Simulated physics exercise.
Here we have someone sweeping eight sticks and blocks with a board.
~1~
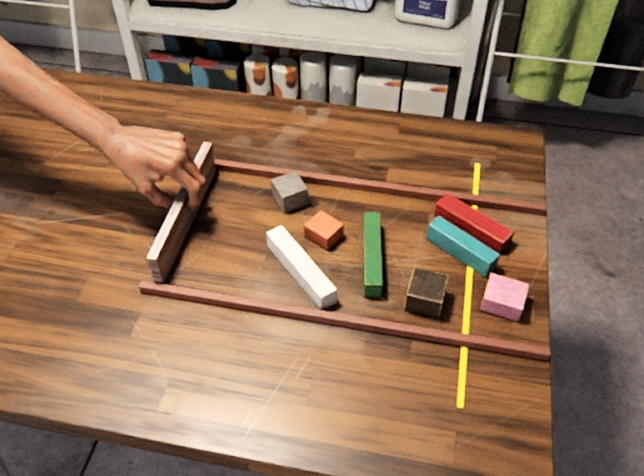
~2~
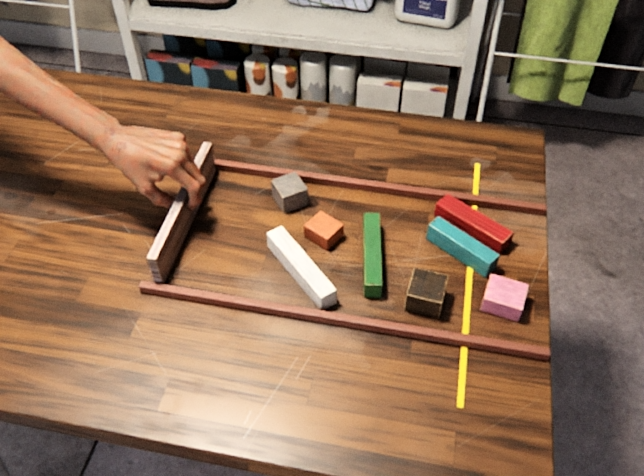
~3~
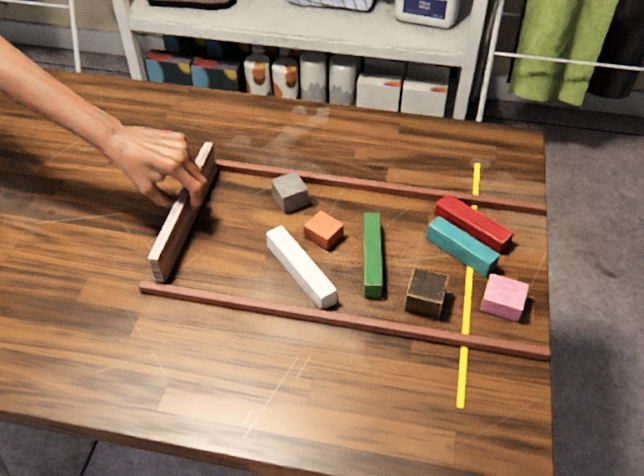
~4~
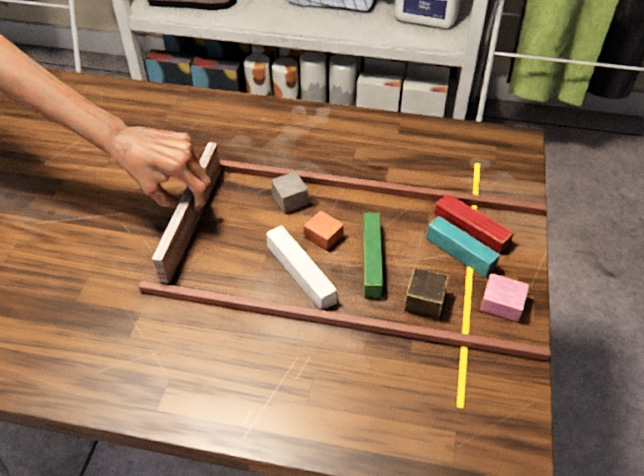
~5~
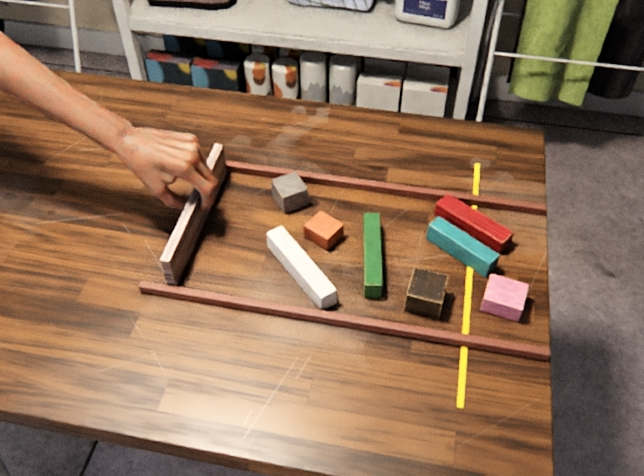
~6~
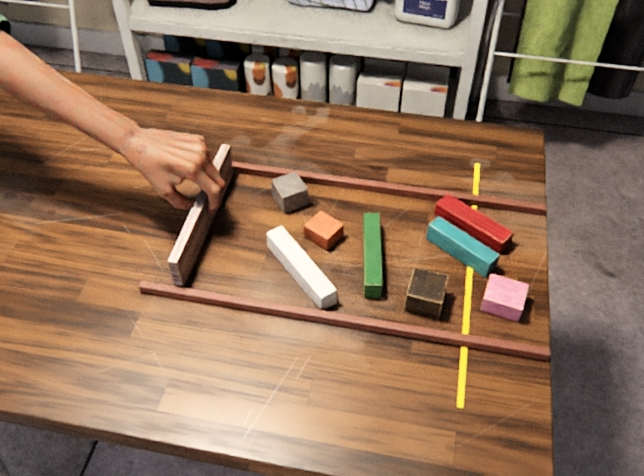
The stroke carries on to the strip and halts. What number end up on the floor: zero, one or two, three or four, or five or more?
The number that fall off is one or two.
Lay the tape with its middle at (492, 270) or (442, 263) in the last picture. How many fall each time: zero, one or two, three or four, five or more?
Taking them in turn, either three or four; zero.
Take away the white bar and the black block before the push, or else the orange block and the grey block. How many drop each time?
The counts: 0 and 1.
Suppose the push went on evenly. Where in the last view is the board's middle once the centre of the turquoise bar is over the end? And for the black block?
Its middle is around (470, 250) and around (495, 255).
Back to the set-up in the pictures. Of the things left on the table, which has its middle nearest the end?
That is the turquoise bar.
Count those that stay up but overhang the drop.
That would be 2.
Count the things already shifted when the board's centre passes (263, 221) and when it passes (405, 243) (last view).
1 and 7.
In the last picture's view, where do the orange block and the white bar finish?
First (488, 243), then (479, 291).
Soon after, none off yet; pink block at rest near (504, 298); red stick at rest near (473, 223); turquoise bar at rest near (462, 247).
In the end, the number that fall off is one or two; gone, pink block.
